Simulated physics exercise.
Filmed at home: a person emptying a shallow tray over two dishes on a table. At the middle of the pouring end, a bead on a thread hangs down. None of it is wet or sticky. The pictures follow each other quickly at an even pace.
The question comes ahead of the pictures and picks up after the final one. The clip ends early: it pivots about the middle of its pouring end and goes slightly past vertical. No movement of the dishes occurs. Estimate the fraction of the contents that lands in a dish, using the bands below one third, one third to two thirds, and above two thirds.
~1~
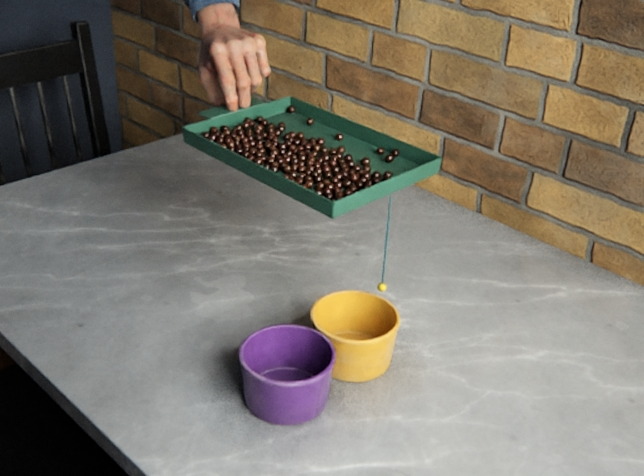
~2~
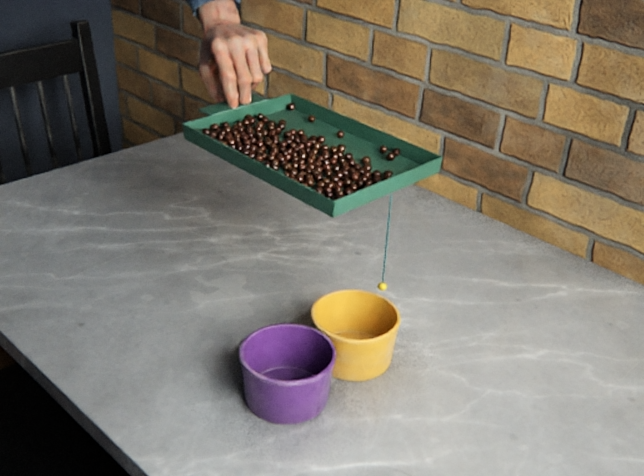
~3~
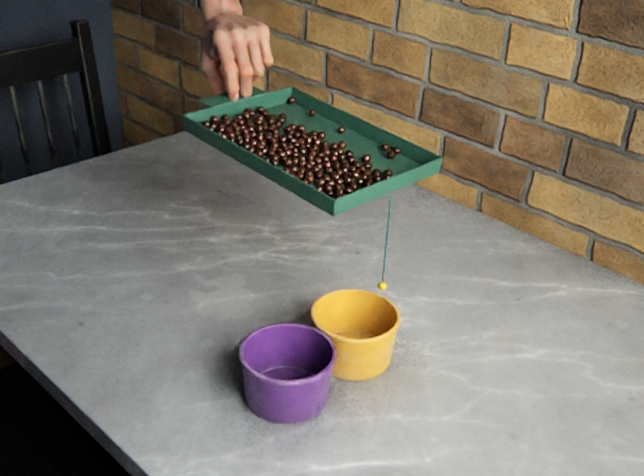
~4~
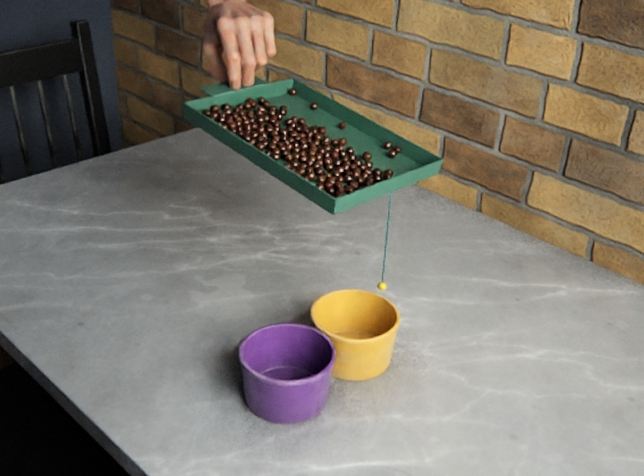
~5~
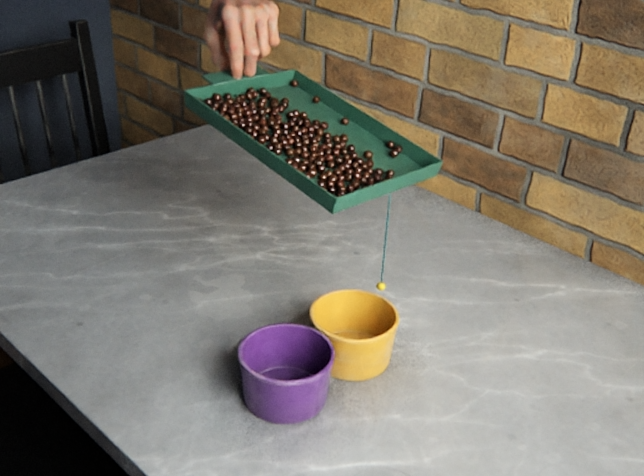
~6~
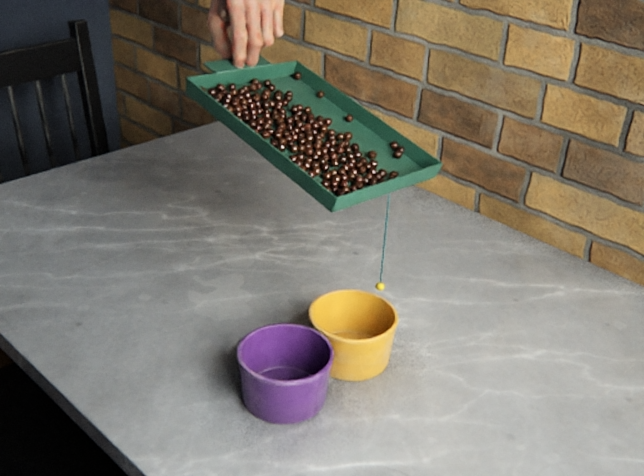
The fraction that lands in a dish is below one third.
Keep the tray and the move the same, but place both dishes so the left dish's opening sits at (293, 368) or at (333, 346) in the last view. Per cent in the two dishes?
It comes to roughly 0 per cent in one try and roughly 20 per cent in the next.
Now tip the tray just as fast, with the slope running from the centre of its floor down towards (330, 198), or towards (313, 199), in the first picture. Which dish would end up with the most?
Tries in order: The one to the right, the one to the right.
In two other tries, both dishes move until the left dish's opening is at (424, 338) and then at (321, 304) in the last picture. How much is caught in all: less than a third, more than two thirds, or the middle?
Initially between a third and two thirds, afterwards under a third.
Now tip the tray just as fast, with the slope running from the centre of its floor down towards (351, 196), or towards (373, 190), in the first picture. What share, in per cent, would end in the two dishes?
First heading 30 %, second heading 10 %.
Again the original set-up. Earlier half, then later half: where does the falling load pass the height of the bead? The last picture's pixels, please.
Close to (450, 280), then close to (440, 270).
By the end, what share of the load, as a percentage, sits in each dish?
Left dish around 0, right dish around 0, both in a hundred.
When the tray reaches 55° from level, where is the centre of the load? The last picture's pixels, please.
Centre estimate: (387, 146).
Just after the last frame, tray tipped steeply; almost all on the tray; just a few outside both; just a few in the air.
A moment on, tray tipped right over; roughly half on the tray; roughly a quarter outside both; roughly a third in the air.
Further on, tray tipped past a quarter turn; every one outside both.
When it is over, tray tipped past a quarter turn; not one in the left dish; not one in the right dish; every one outside both.
